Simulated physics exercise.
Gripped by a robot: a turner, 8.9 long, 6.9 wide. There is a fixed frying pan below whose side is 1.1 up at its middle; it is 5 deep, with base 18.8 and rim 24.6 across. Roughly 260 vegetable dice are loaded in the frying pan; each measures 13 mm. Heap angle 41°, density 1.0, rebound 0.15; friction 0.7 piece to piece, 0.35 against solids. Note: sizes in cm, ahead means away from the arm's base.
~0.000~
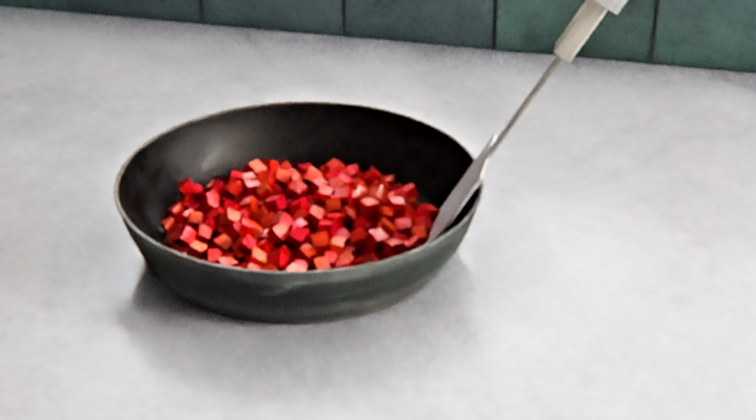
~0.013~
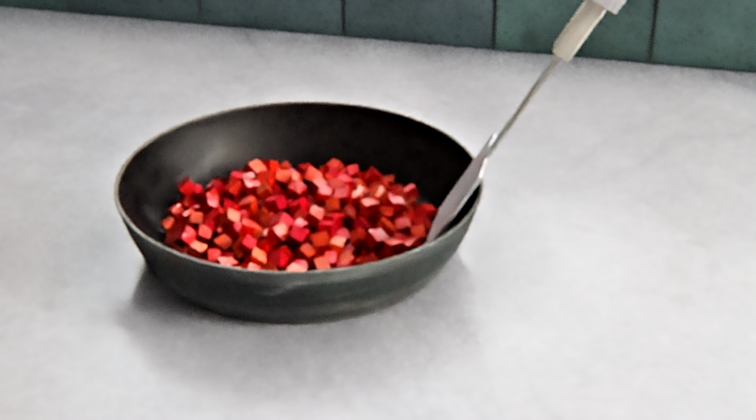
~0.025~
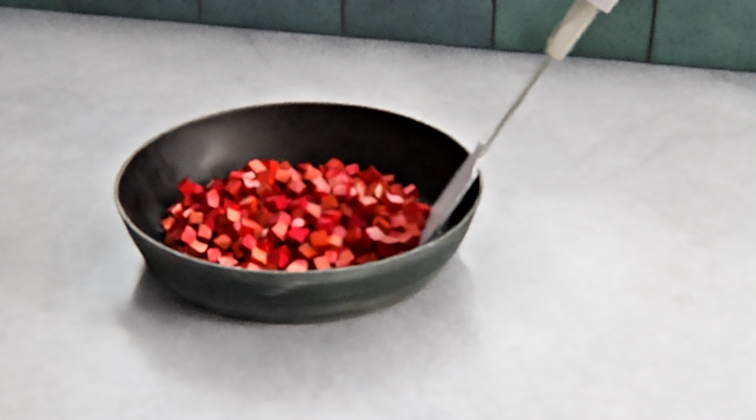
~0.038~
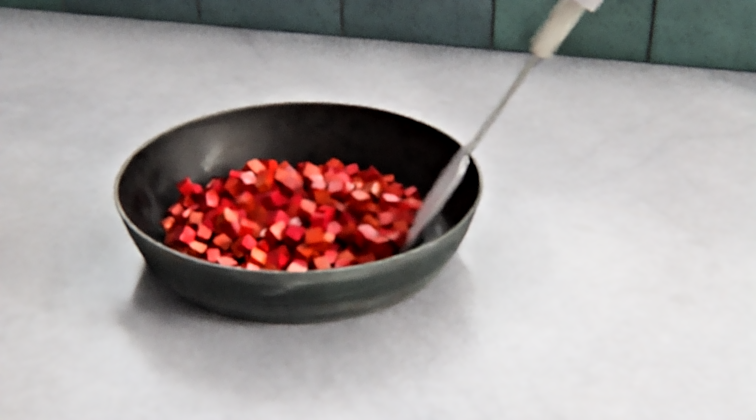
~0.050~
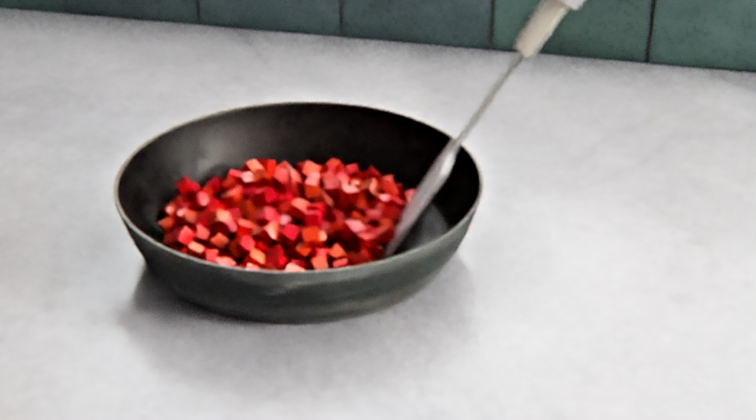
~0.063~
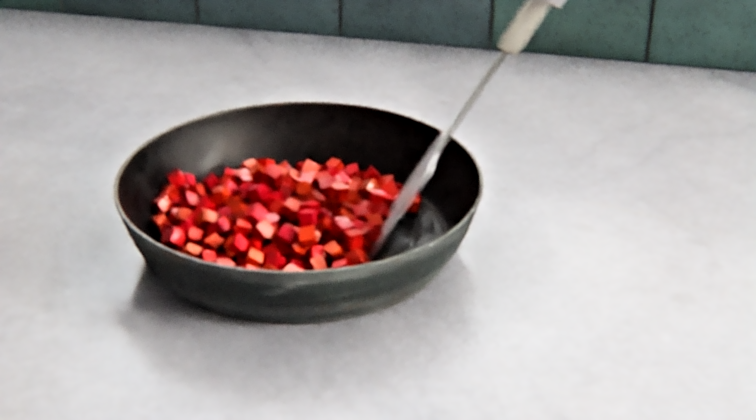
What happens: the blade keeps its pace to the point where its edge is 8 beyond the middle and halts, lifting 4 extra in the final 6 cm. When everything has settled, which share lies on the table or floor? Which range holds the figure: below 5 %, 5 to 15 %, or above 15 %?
The figure lies within 5 to 15 %.
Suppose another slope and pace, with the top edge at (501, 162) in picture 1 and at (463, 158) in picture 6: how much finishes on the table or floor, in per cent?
It works out to about 5 %, more or less.
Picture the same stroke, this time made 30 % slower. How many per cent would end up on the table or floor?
Then around 5 percent would finish on the table or floor.
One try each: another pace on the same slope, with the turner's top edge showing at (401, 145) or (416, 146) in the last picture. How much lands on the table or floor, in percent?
Close to 20 per cent in the first try and close to 15 per cent in the second.
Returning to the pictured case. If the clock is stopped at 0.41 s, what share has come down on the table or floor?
Share at that moment: About 10 %.
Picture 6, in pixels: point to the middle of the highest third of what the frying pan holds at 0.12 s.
(248, 202).
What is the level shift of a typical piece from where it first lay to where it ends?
The answer is about 4 cm.
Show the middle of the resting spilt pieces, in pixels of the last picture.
(52, 200) or thereabouts.
After 0.12 s, sloping 61°, highest piece 5 above the table; 259 in the frying pan.
After 0.18 s, sloping 61°, highest piece 6 above the table; 259 in the frying pan.
After 0.41 s, sloping 61°, highest piece 6 above the table; 232 in the frying pan, 27 on the table or floor.
After 1.46 s, sloping 61°, highest piece 6 above the table; 232 in the frying pan, 27 on the table or floor.
In the end, 232 in the frying pan, 27 on the table or floor. That is 10 % on the table or floor.
